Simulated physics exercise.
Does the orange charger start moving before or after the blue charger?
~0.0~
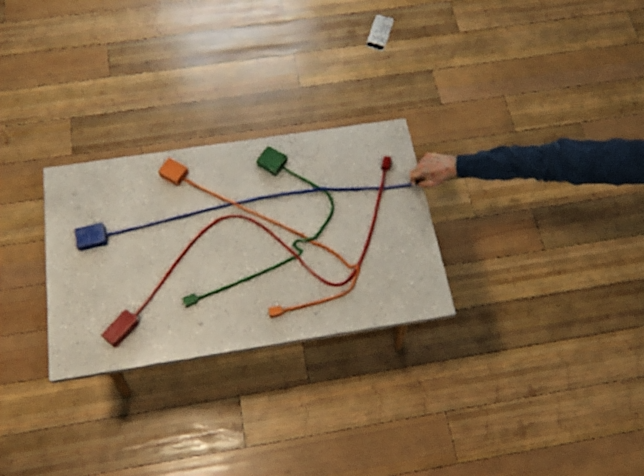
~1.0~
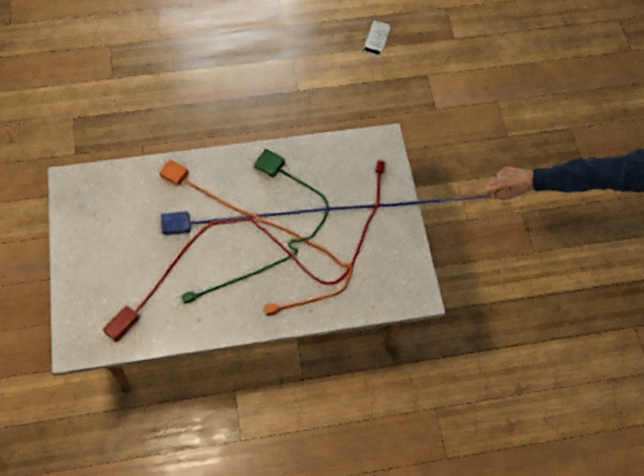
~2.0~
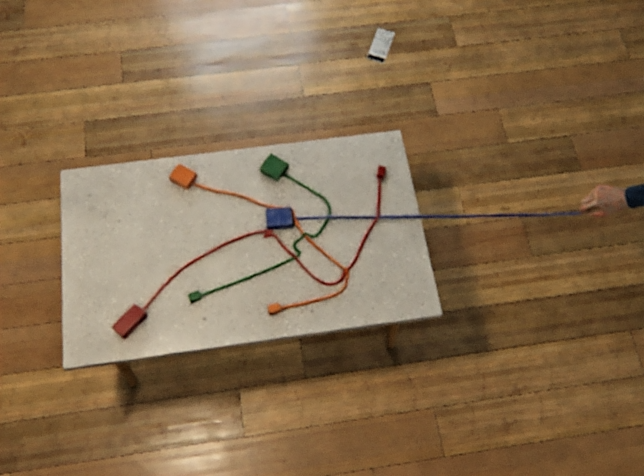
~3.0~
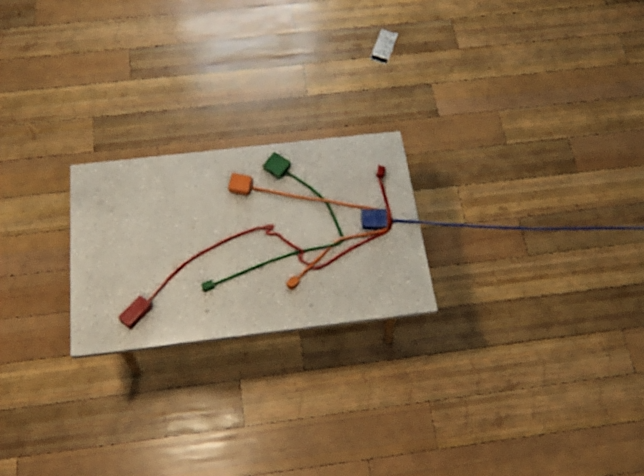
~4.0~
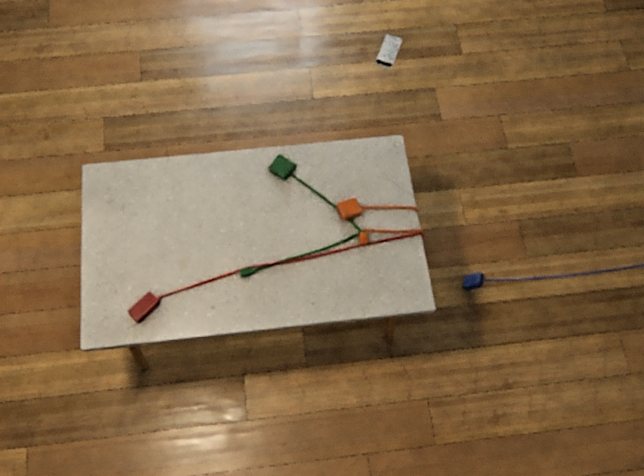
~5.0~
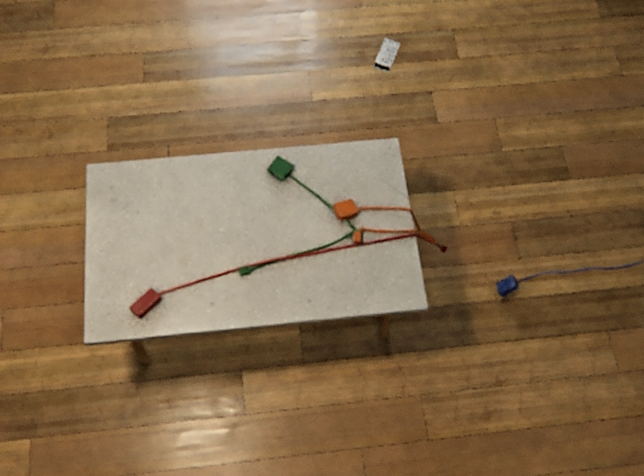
The orange charger starts moving after the blue charger, which is already well across the table by the time the orange one is dragged along.
